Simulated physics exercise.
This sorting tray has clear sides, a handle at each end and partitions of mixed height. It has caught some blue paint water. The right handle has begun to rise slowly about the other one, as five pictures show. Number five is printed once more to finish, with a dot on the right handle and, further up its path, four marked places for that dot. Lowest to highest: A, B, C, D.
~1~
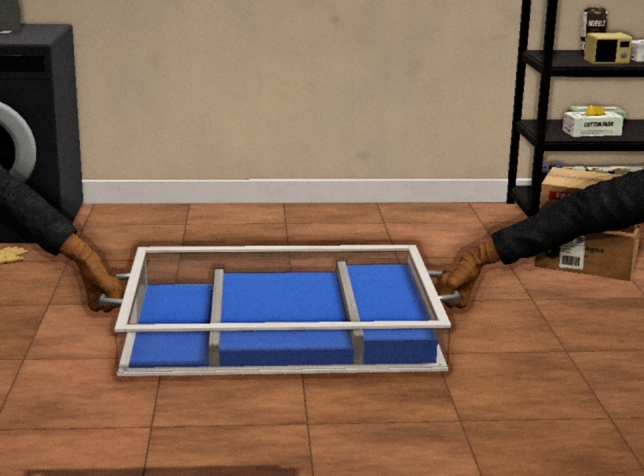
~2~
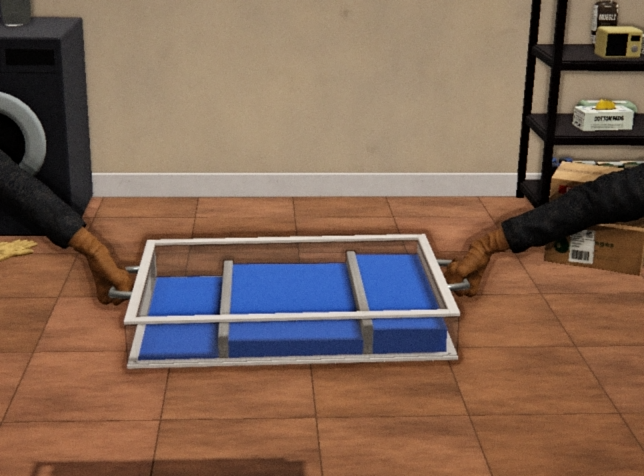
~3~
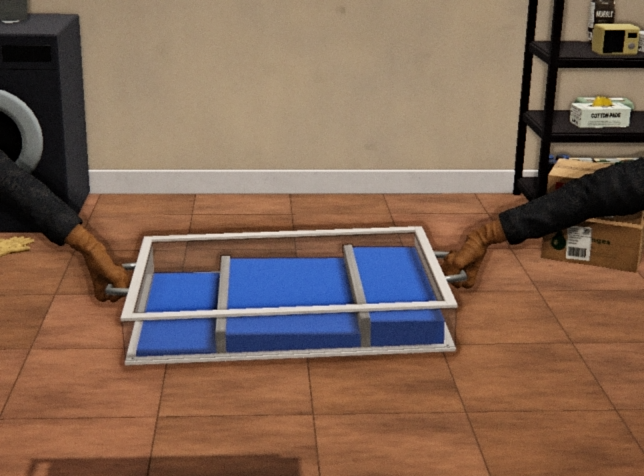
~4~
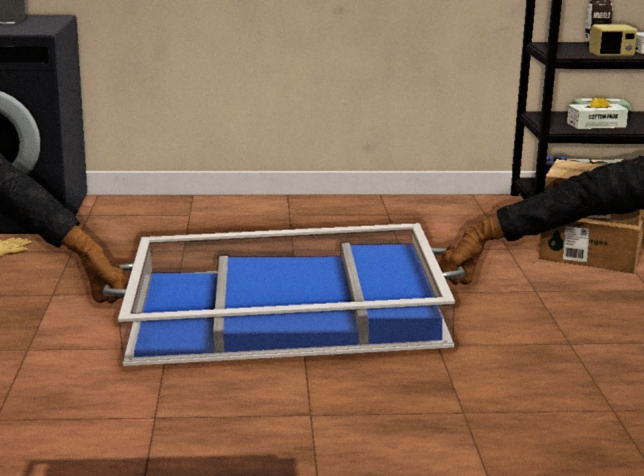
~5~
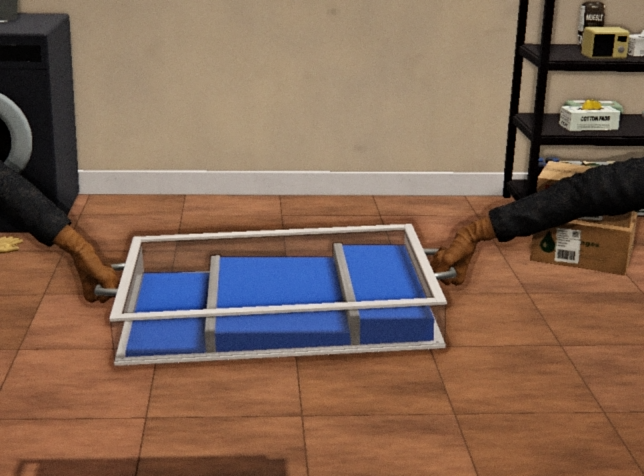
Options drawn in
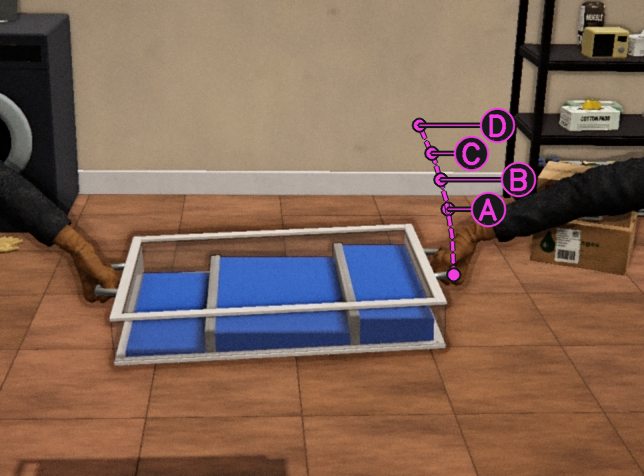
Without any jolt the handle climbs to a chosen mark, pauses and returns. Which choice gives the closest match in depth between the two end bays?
Best: A.
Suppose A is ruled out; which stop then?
It is B.
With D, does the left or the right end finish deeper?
The left end bay.
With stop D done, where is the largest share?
That is the left bay.
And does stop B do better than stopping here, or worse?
It is better.
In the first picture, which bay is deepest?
That is the right bay.
On the marked copy, A at (448, 209); B at (440, 179); C at (431, 153); D at (419, 125).
If A is chosen, the two end bays stand about equally deep; nothing spills.
If B is chosen, the left end bay stands a little deeper than the other; nothing spills.
If C is chosen, the left end bay stands much deeper than the other; about 10 % goes over the rim.
If D is chosen, the left end bay stands much deeper than the other; about 25 % goes over the rim.
